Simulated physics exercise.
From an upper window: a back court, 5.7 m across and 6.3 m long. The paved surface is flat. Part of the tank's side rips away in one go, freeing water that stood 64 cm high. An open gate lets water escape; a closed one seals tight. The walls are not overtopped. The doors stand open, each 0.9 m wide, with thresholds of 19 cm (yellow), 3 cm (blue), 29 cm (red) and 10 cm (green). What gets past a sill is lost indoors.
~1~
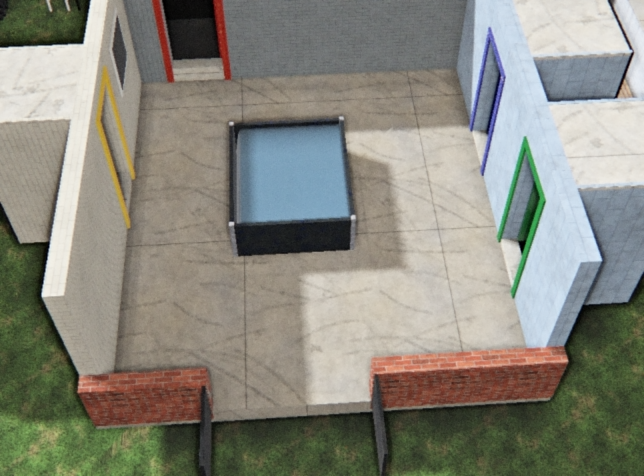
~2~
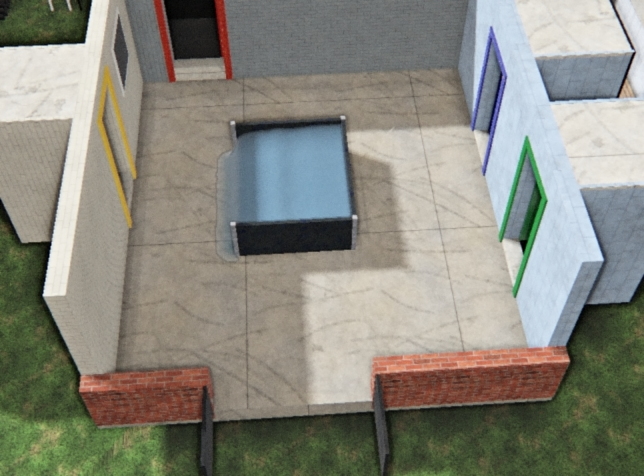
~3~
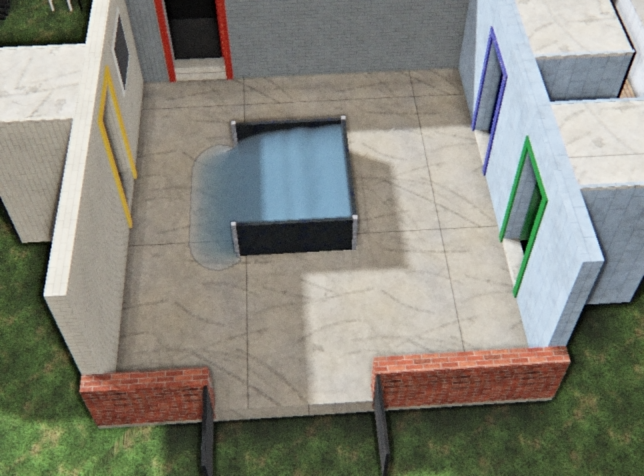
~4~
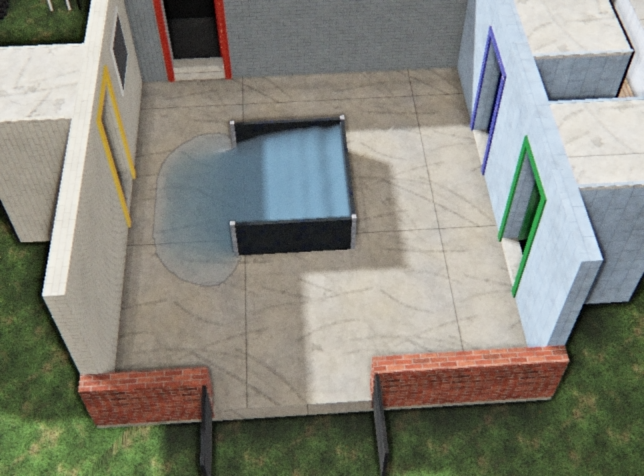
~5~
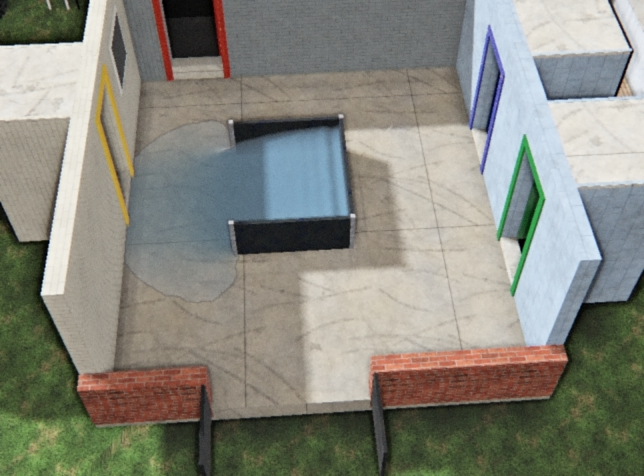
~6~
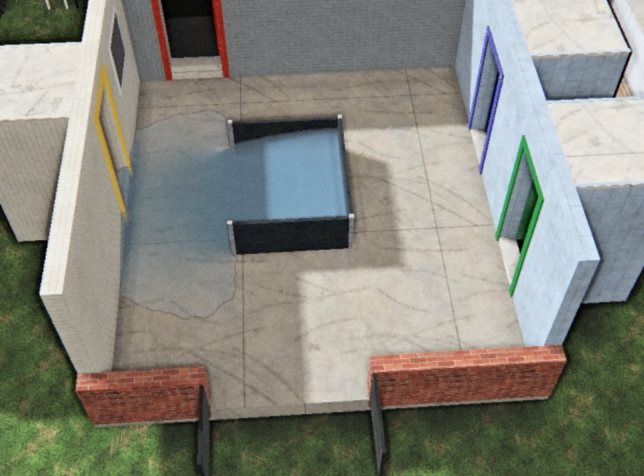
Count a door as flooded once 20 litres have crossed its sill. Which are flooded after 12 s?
The water let in: At the yellow door it goes over the limit; at the blue door it passes the limit; at the red door it does not reach the limit; at the green door it keeps below the limit.
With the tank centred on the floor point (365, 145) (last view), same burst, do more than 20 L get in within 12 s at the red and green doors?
Then: Red not over, green below.
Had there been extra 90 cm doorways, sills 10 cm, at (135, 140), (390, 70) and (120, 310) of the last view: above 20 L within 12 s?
In turn: Past it, below, above.
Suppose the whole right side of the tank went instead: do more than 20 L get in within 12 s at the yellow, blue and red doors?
Then: Yellow not over, blue over, red below.
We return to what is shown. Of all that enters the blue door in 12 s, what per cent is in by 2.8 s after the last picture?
Some 0 per cent by then.
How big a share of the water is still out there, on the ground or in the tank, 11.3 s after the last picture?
Roughly 76 in a hundred.
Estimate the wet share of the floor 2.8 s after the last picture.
Some 55 per cent of it.
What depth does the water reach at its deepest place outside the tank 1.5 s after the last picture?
About 36 cm.
Then, 0.7 s after the last picture water covers 20 % of the floor and is deepest (44 cm) near (128, 211); yellow door 43 cm at the sill, 87 L in, blue door not reached, red door not reached, green door not reached.
Then, 1.5 s after the last picture water covers 30 % of the floor and is deepest (36 cm) near (140, 87); yellow door 32 cm at the sill, 183 L in, blue door not reached, red door 17 cm at the sill, 0 L in, green door not reached.
Then, 2.8 s after the last picture water covers 55 % of the floor and is deepest (24 cm) near (140, 94); yellow door 15 cm at the sill, 214 L in, blue door not reached, red door 19 cm at the sill, 0 L in, green door not reached.
Then, 6.3 s after the last picture water covers 95 % of the floor and is deepest (12 cm) near (489, 228); yellow door 7 cm at the sill, 215 L in, blue door 8 cm at the sill, 26 L in, red door 7 cm at the sill, 0 L in, green door 6 cm at the sill, 0 L in.
Then, 11.3 s after the last picture water covers 95 % of the floor and is deepest (8 cm) near (406, 380); yellow door 4 cm at the sill, 215 L in, blue door 6 cm at the sill, 57 L in, red door 3 cm at the sill, 0 L in, green door 6 cm at the sill, 0 L in.
